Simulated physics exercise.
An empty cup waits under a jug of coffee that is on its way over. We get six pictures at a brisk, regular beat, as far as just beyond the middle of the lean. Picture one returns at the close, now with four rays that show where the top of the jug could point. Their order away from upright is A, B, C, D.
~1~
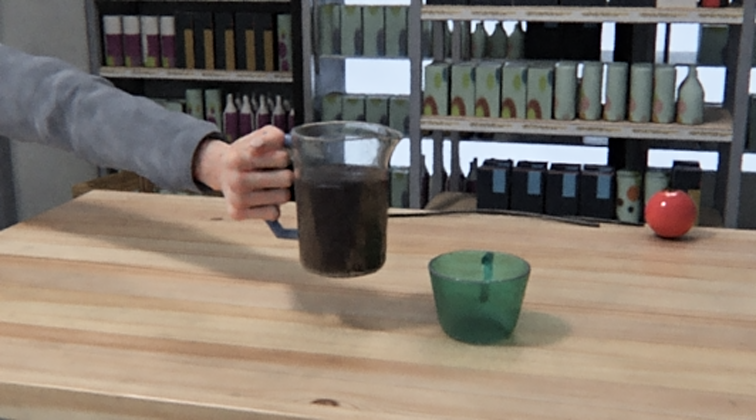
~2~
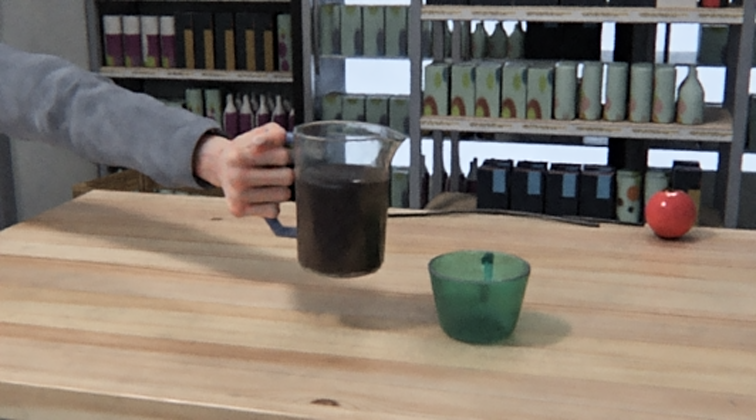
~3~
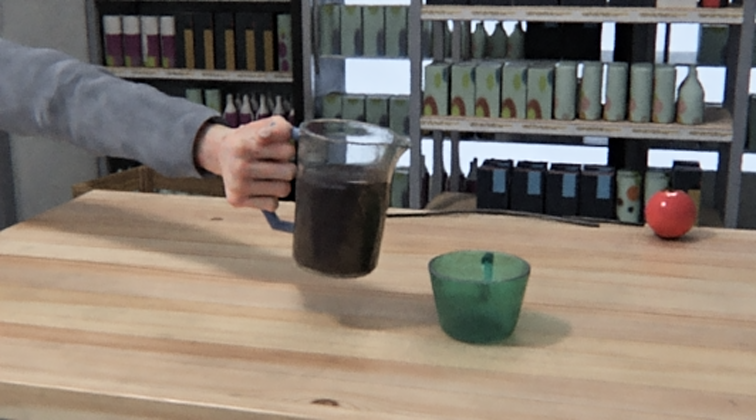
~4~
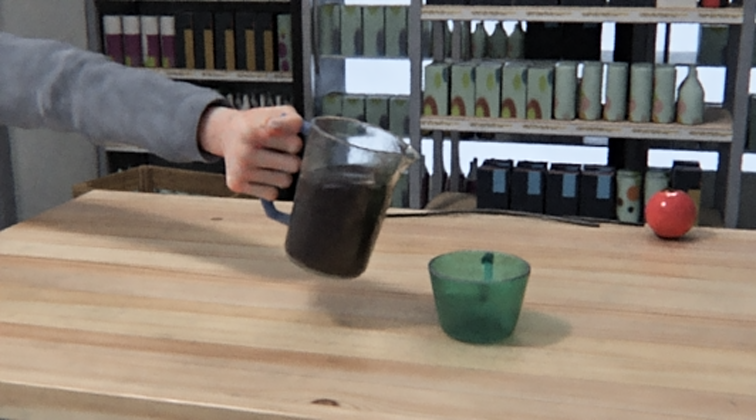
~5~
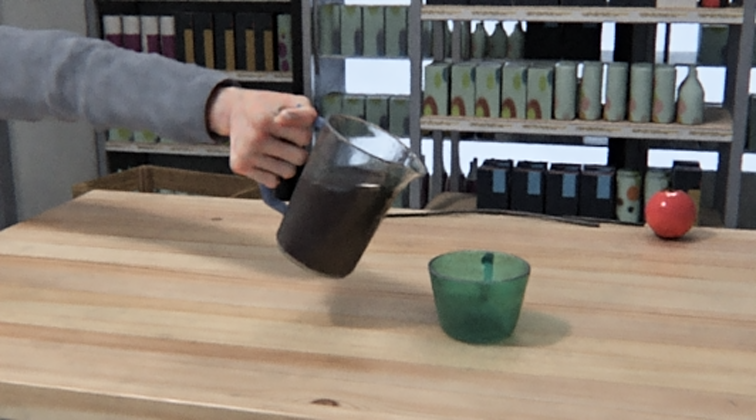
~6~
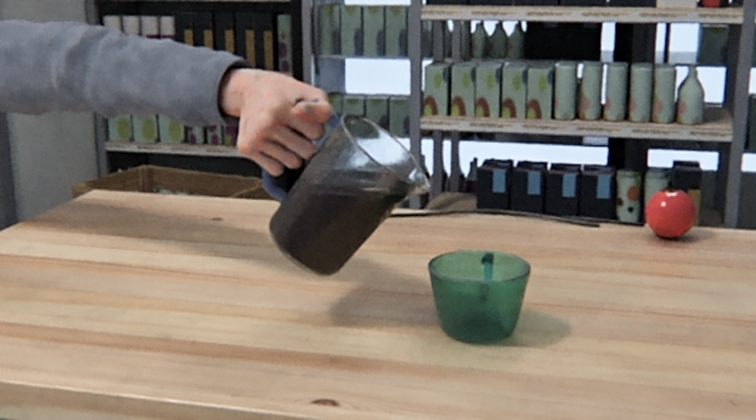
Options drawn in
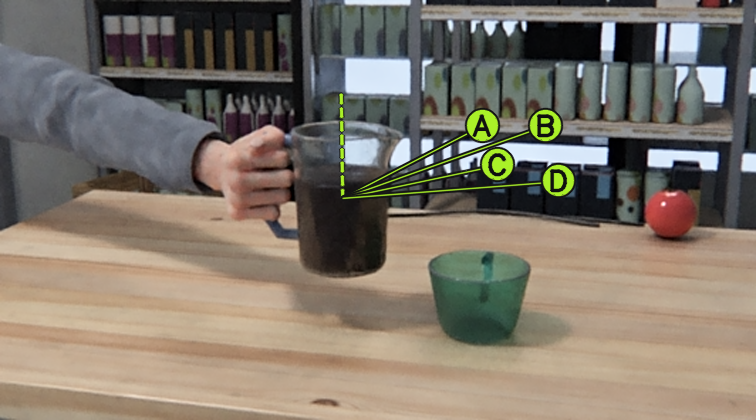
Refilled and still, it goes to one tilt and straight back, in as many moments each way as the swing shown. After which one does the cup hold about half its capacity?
I would pick tilt B.
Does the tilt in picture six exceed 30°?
Yes, it does.
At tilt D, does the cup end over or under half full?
Over half.
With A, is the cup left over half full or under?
Under.
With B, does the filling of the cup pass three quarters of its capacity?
No, less.
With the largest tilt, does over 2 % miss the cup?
Yes, it does.
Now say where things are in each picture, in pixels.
Upright, lip at (401, 136); rim of the cup round (479, 265); nothing has left yet, in the first frame.
Upright, lip at (404, 138); nothing has left yet, in the second frame.
Tipped about 8°, lip at (409, 145); nothing has left yet, in the third frame.
Tipped about 16°, lip at (417, 157); nothing has left yet, in the fourth frame.
Tipped about 27°, lip at (424, 172); nothing has left yet, in the fifth frame.
Tipped about 38°, lip at (429, 189); nothing has left yet, in the sixth frame.
On the marked copy, A at (467, 133); B at (529, 131); C at (481, 168); D at (541, 183).
If A is chosen, the cup ends with about 32 % of what it can hold.
If B is chosen, the cup ends with about 54 % of what it can hold.
If C is chosen, the cup ends with about 75 % of what it can hold.
If D is chosen, the cup ends with about 86 % of what it can hold; 10 % of the coffee is spilt.
